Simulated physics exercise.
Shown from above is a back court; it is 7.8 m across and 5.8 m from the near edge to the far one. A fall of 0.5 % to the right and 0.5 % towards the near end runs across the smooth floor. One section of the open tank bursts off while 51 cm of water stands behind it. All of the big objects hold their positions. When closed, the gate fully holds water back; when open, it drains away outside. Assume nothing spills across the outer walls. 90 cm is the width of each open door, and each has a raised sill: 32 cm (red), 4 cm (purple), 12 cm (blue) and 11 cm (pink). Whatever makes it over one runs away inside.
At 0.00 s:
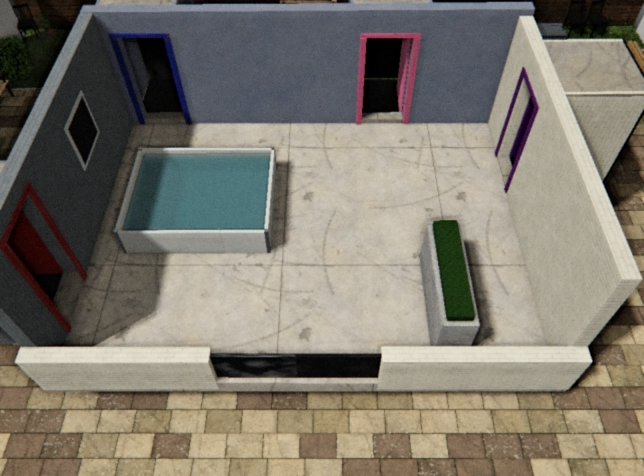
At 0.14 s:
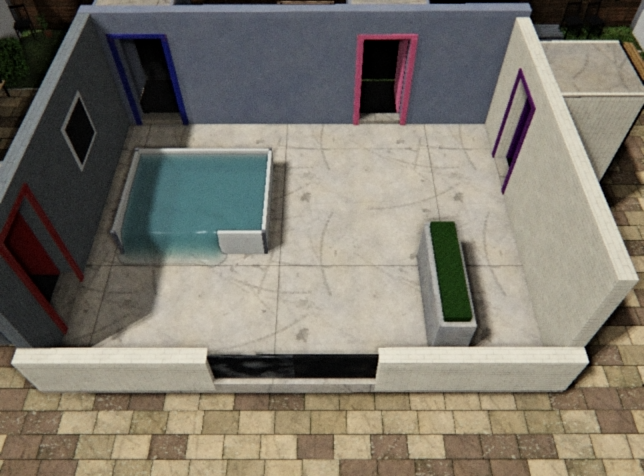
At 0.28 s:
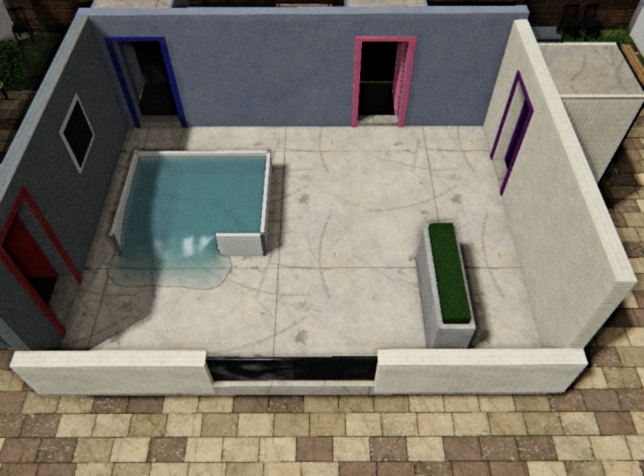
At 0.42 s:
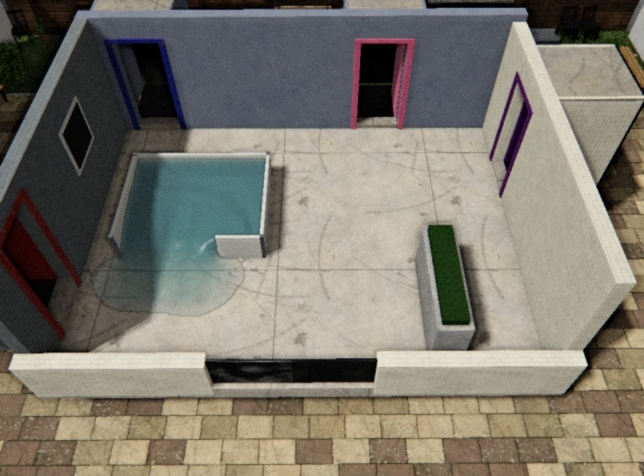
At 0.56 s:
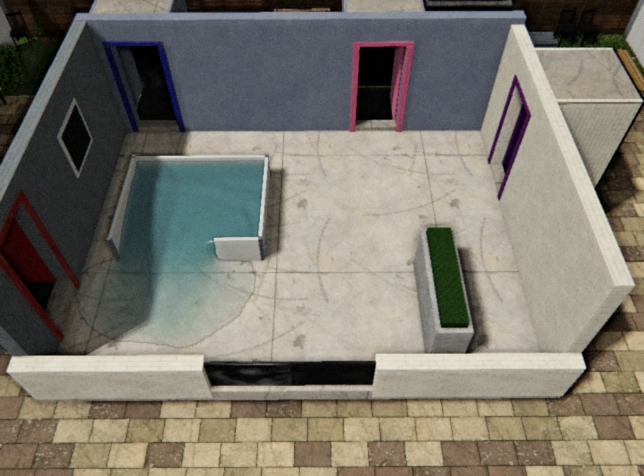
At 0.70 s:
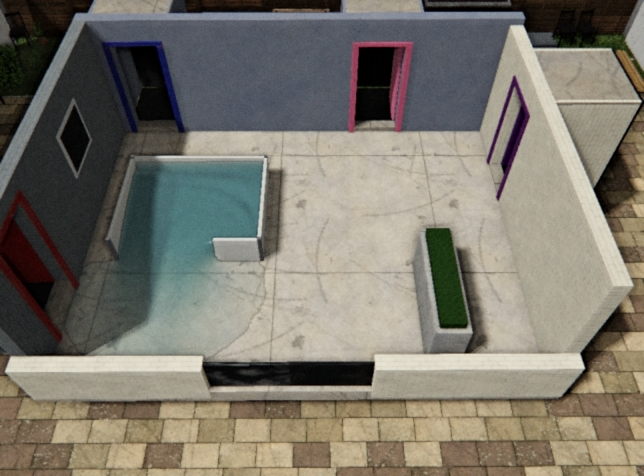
In a walled back court seen from above, an open tank of still water stands near a narrow green-topped planter. A section of the tank's near wall bursts away, and water pours through the gap, spreading across the pale floor in a widening, thinning sheet toward the low front wall.
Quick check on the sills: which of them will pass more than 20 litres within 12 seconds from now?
Sill check: Red door passes less or equal; purple door passes more; blue door passes less or equal; pink door passes less or equal.
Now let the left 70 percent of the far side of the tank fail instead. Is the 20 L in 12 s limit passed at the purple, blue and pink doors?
Note: Purple beyond the mark, blue beyond the mark, pink short of the mark.
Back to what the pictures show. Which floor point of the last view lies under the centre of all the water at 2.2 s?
Close to (174, 275) in the last picture.
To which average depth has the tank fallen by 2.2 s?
I'd put the mean depth near 25 centimetres.
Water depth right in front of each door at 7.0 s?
In centimetres - red: 11, purple: 5, blue: 9, pink: 7.
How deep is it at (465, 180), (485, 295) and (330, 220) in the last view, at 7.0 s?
Roughly 2, 2 and 3 cm, in turn.
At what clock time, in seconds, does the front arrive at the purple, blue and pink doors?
Purple = 6.0 s, blue = 4.5 s, pink = 6.0 s.
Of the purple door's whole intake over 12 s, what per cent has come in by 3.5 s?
About 0 per cent.
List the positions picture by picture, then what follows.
In the first frame, the open tank at (200, 191) is whole and still, 51 cm deep.
In the second frame, the front is at (123, 257), 0.9 m from the gap at (172, 246); 0.2 m2 of floor is under water; 51 cm left at the back of the open tank.
In the third frame, water pours out at (171, 249) and has run 1.1 m, to (112, 267); typically 9 cm deep outside, 51 cm at the open tank's back.
In the fourth frame, the front is at (219, 301), 1.4 m from the gap at (170, 252); 2.3 m2 of floor is under water; 51 cm left at the back of the open tank.
In the fifth frame, water pours out at (169, 254) and has run 1.8 m, to (186, 342); typically 6 cm deep outside, 51 cm at the open tank's back.
In the sixth frame, water pours out at (168, 254) and has run 2.2 m, to a hidden place; typically 5 cm deep outside, 45 cm at the open tank's back.
After 1.4 s water covers 20 % of the floor and is deepest (35 cm) near (130, 377); red door 12 cm at the sill, 0 L in, purple door not reached, blue door not reached, pink door not reached.
After 2.2 s water covers 20 % of the floor and is deepest (42 cm) near (107, 377); red door 27 cm at the sill, 0 L in, purple door not reached, blue door not reached, pink door not reached.
After 3.5 s water covers 35 % of the floor and is deepest (24 cm) near (122, 317); red door 23 cm at the sill, 1 L in, purple door not reached, blue door not reached, pink door not reached.
After 7.0 s water covers 85 % of the floor and is deepest (18 cm) near (405, 365); red door 11 cm at the sill, 1 L in, purple door 5 cm at the sill, 1 L in, blue door 9 cm at the sill, 5 L in, pink door 7 cm at the sill, 0 L in.
After 12.0 s water covers 100 % of the floor and is deepest (10 cm) near (396, 197); red door 5 cm at the sill, 1 L in, purple door 9 cm at the sill, 35 L in, blue door 4 cm at the sill, 5 L in, pink door 8 cm at the sill, 0 L in.
